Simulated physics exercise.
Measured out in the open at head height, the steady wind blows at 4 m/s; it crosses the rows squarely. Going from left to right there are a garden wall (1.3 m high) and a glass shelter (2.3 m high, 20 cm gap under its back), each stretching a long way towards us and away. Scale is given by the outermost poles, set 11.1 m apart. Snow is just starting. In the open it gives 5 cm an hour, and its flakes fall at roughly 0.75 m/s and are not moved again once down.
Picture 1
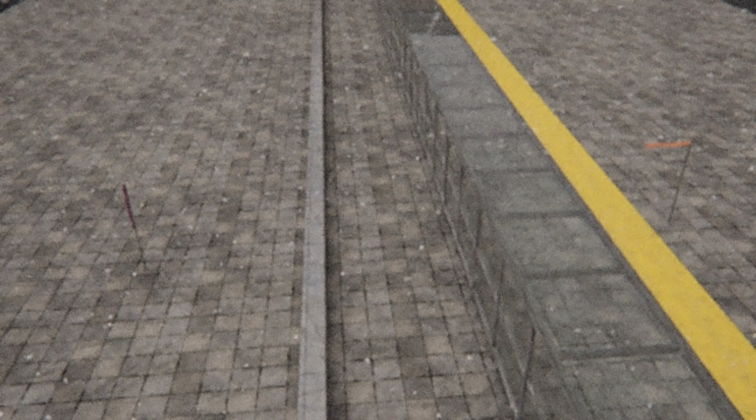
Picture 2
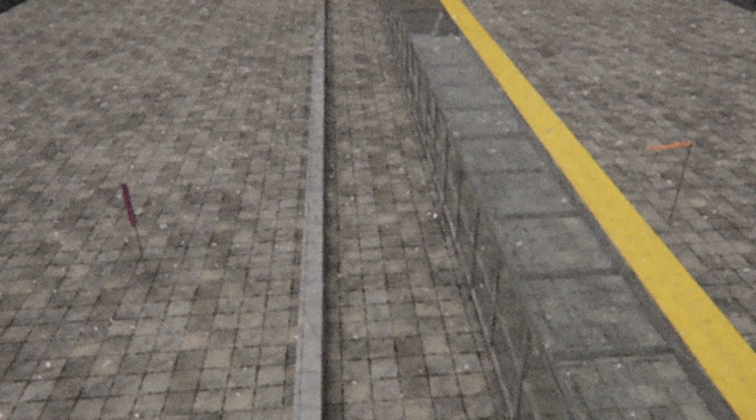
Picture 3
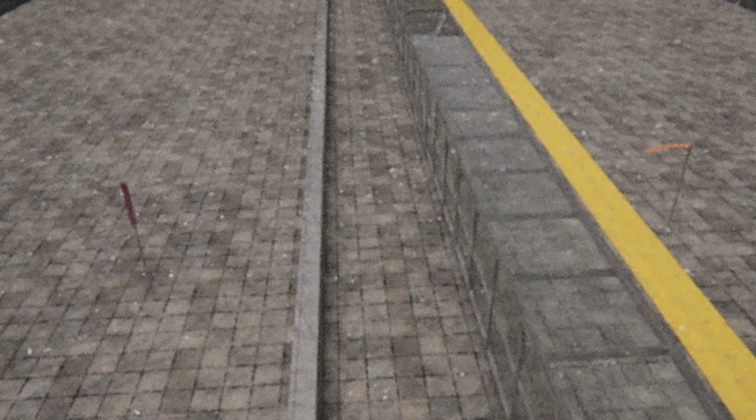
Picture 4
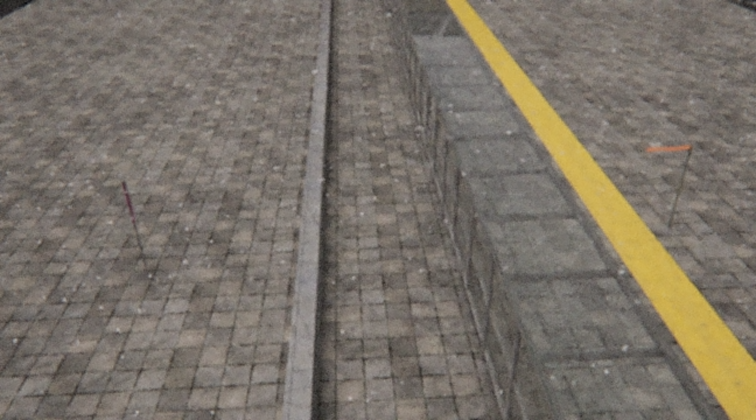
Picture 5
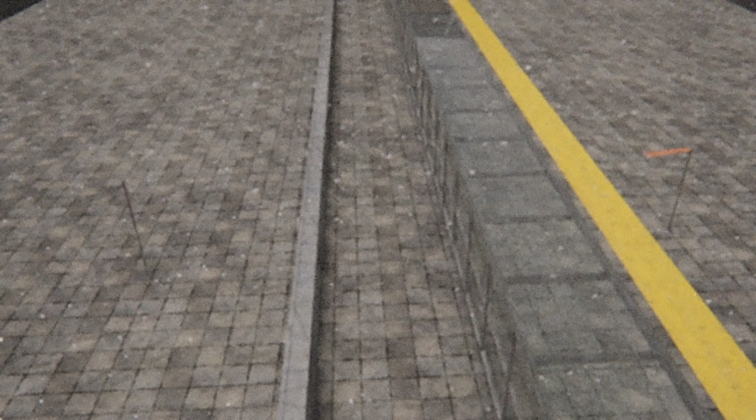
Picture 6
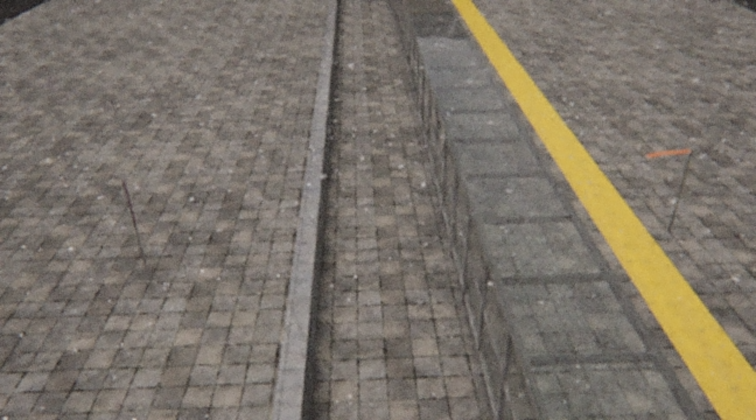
An orange ribbon streams left on its pole while the dark left ribbon hangs almost straight.
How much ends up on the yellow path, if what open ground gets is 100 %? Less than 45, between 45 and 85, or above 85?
It comes to above 85 % of what open ground receives.
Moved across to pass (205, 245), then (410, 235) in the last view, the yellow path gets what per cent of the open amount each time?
90 % and 50 %.
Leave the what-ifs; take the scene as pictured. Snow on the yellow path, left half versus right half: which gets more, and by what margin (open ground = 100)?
I'd go with the right-hand part, ahead by near 10 points.
10 minutes on, 8 mm on the yellow path, 8 mm in the open.
30 minutes on, 25 mm on the yellow path, 25 mm in the open.
60 minutes on, 50 mm on the yellow path, 50 mm in the open, so the yellow path has 100 % of the open amount; the left half of it has 94 %, the right half 107 %.
